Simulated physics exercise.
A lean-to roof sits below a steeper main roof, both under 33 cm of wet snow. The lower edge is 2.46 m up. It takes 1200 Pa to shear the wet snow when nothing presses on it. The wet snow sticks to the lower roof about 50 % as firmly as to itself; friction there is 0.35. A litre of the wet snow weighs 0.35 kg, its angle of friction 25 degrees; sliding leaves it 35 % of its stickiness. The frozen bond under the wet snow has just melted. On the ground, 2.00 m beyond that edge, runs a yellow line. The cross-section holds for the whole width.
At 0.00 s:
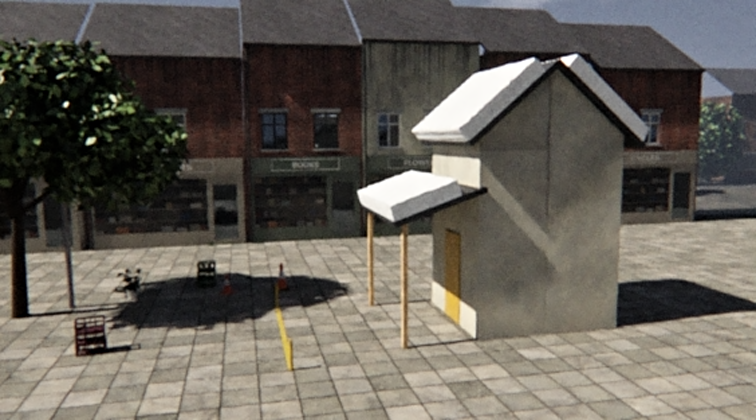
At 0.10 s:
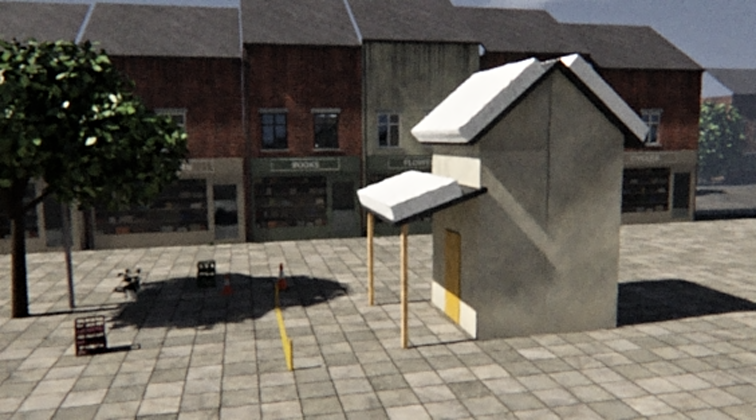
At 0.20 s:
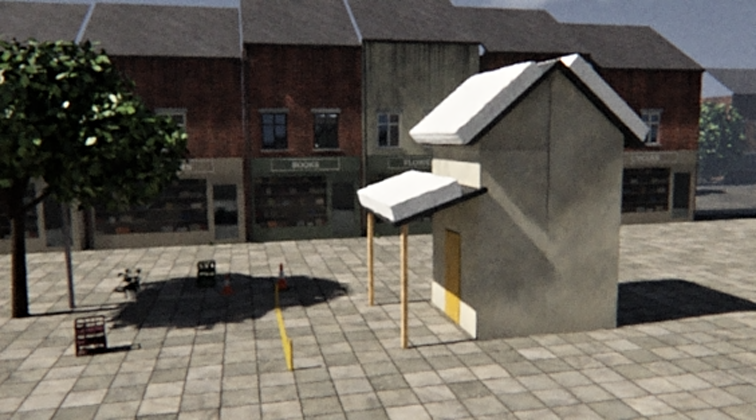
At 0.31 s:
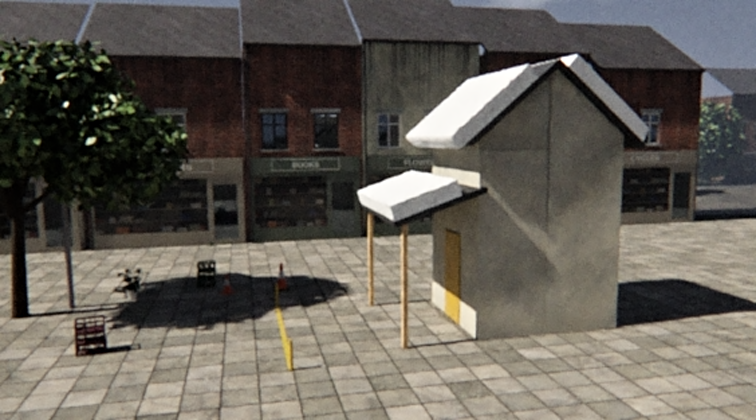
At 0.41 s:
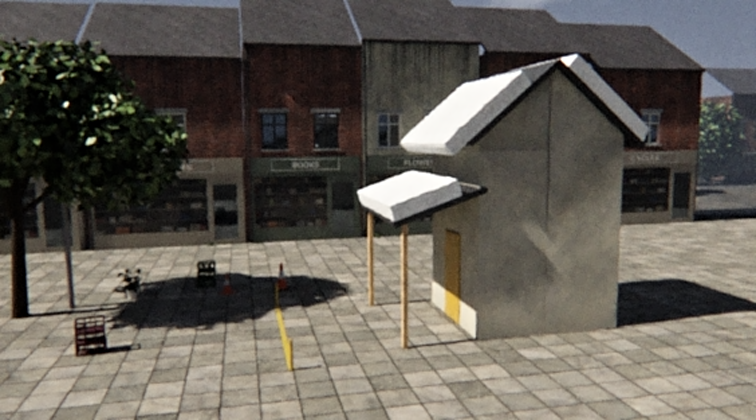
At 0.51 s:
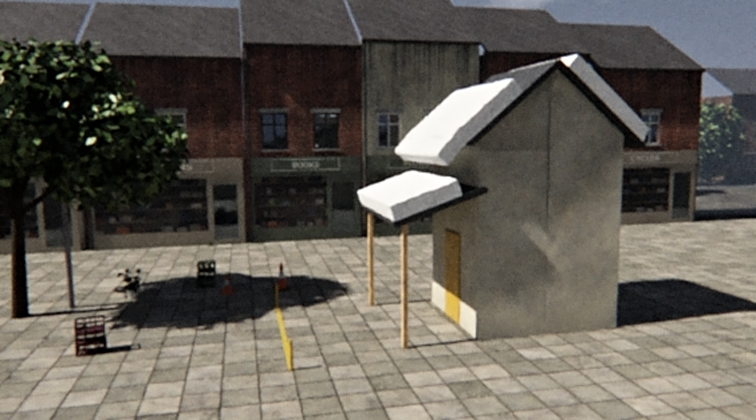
In a paved square lined with brick shops, a small grey building with a porch-like lower roof stands with thick white snow on its roofs. The snow on the main roof's left slope starts to slide slowly down and left, then moves farther past the edge, jutting out above the snow-covered lower roof.
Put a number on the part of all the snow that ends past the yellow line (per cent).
About 19 %.
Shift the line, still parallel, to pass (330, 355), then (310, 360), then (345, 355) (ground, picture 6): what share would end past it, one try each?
In that order: 40 %, 30 %, 50 %.
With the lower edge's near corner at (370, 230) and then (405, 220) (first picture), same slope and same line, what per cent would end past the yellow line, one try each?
In that order: 12 %, 18 %.
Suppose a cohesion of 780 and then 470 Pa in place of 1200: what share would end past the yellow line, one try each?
In that order: 30 %, 40 %.
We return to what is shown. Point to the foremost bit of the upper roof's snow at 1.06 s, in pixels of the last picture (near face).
Near (375, 202).
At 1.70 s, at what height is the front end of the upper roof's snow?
Roughly 0.0 m.
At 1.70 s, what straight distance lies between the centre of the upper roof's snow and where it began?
Roughly 4.2 m.
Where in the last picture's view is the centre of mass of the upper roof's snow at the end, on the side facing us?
At about (328, 308).
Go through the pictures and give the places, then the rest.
Leading edge of the wet snow at (468, 128), in the first frame.
Leading edge of the wet snow at (467, 129), its middle shifted 2.3 cm, 1 % of it past the upper edge, in one piece, in the second frame.
Leading edge of the wet snow at (464, 132), its middle shifted 9.4 cm, 5 % of it past the upper edge, in one piece, in the third frame.
Leading edge of the wet snow at (460, 136), its middle shifted 21 cm, 11 % of it past the upper edge, in one piece, in the fourth frame.
Leading edge of the wet snow at (453, 143), its middle shifted 39 cm, 20 % of it past the upper edge, in one piece, in the fifth frame.
Leading edge of the wet snow at (445, 148), its middle shifted 61 cm, 31 % of it past the upper edge, cracking, in the sixth frame.
After 1.06 s, none is below the lower edge and 0 % is past the line.
After 1.70 s, 51 % is below the lower edge and 2 % is past the line.
After 2.35 s, 64 % is below the lower edge and 19 % is past the line.
After 3.00 s, 64 % is below the lower edge and 19 % is past the line.
After 3.20 s, at the end, 64 % is below the lower edge and 19 % is past the line.
